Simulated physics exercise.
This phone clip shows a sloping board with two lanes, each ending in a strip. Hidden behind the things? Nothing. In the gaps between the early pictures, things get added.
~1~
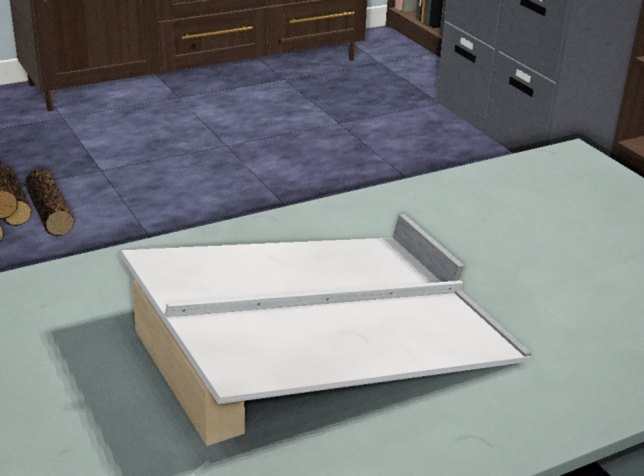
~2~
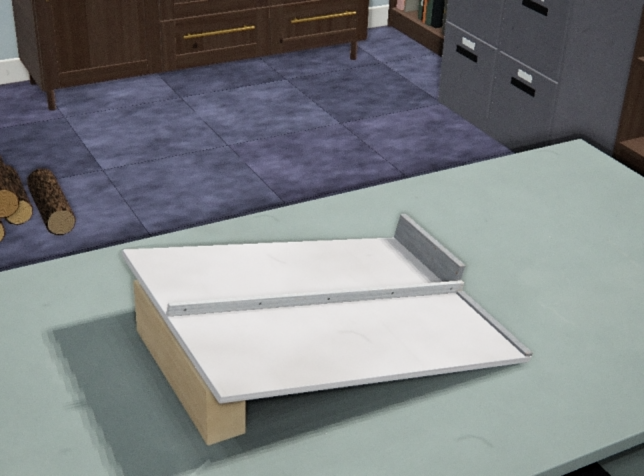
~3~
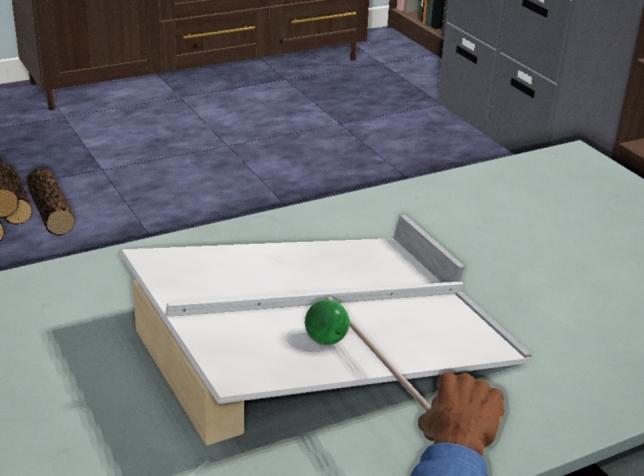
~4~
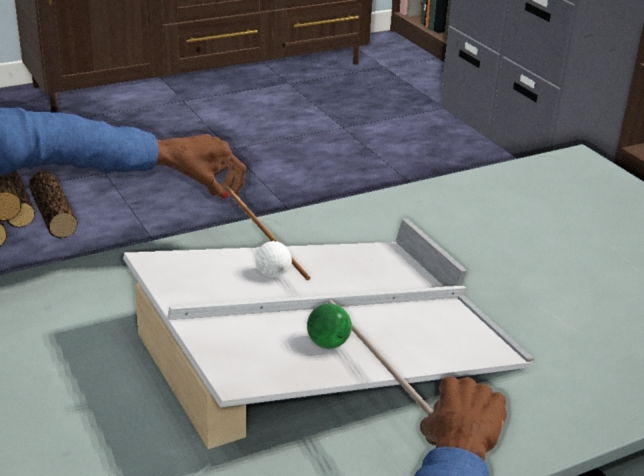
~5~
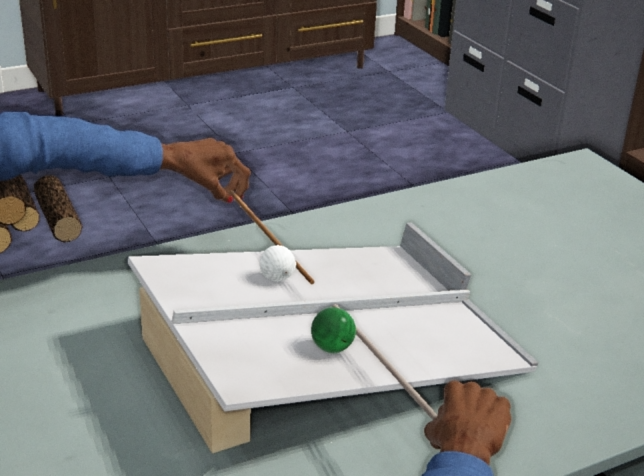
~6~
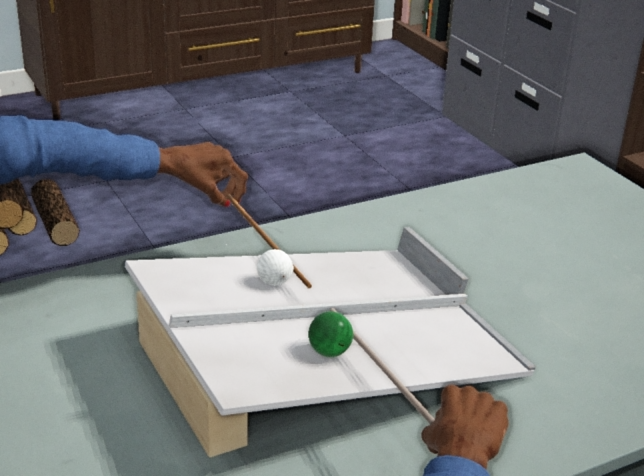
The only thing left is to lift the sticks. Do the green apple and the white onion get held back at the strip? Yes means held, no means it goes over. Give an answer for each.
Green apple: No, it goes over; white onion: Yes, held.
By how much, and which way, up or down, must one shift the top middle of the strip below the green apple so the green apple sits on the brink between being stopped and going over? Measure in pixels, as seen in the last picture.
8 pixels up.
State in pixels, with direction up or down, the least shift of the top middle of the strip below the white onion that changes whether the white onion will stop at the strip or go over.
Shift: Approx. 16 px, direction down.
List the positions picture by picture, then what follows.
The first frame shows board (328, 293).
The second frame shows board (329, 293).
The third frame shows green apple (327, 322); board (328, 293).
The fourth frame shows held back by the sticks; white onion (274, 260); board (330, 297).
The fifth frame shows held back by the sticks; green apple (333, 330); board (334, 301).
The sixth frame shows held back by the sticks; green apple (330, 334); white onion (275, 268); board (332, 305).
Then, 0.50 s on from there, green apple rolling on the board near (410, 328); white onion rolling on the board near (349, 265).
Then, 0.88 s on from there, green apple off the board near (547, 313); white onion rolling on the board near (413, 262).
Then, 1.30 s on from there, green apple off the board; white onion resting against the strip near (416, 262).
In the end, the green apple goes over the end; the white onion is held by the strip, near (416, 262).
